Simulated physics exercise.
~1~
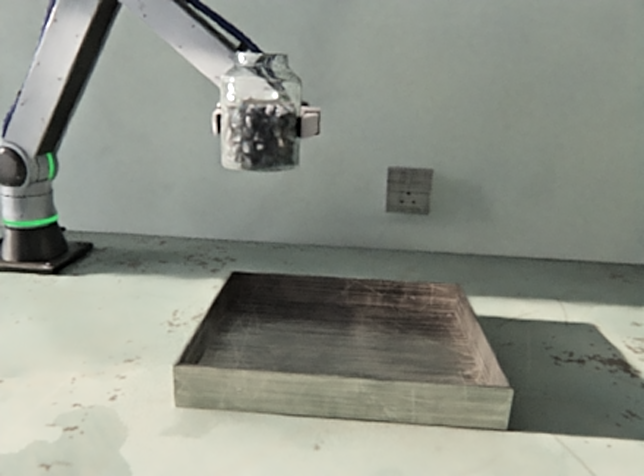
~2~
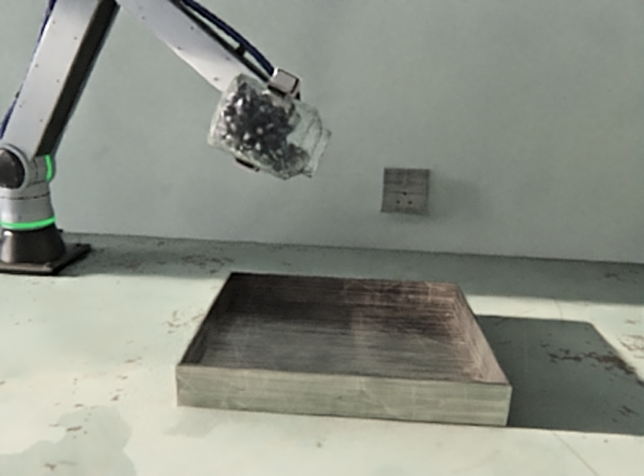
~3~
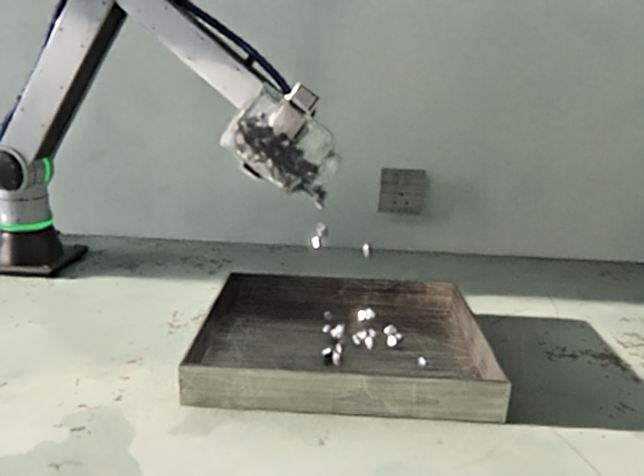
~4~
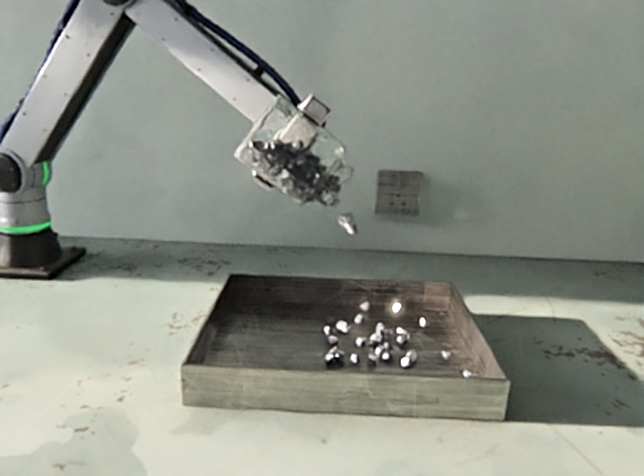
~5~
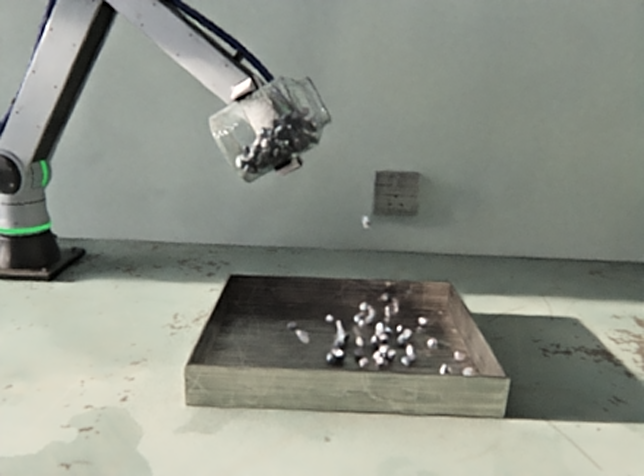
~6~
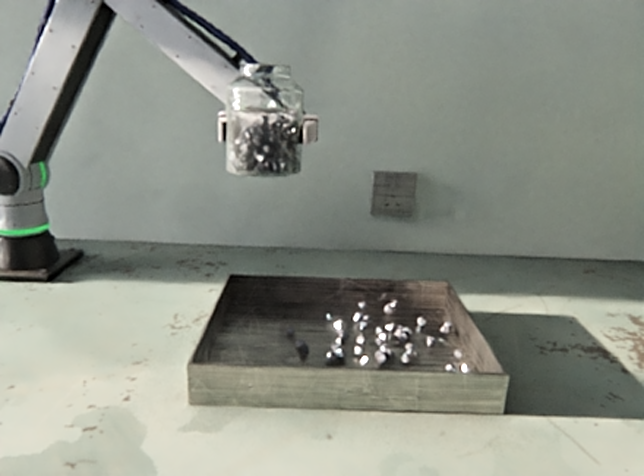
In a plain room with pale grey-green walls and floor, seen from slightly above, a grey robotic arm with glowing green rings stands at the left. It holds a clear jar of dark and silvery pebbles above a shallow, dark square tray, with a small square plate on the wall behind. The arm tips the jar to the right until its mouth points downward, and pebbles drop and scatter across the tray. A few more fall as the jar tilts back. Finally the jar is upright, still holding most of its pebbles, while a smaller share lies scattered in the tray.
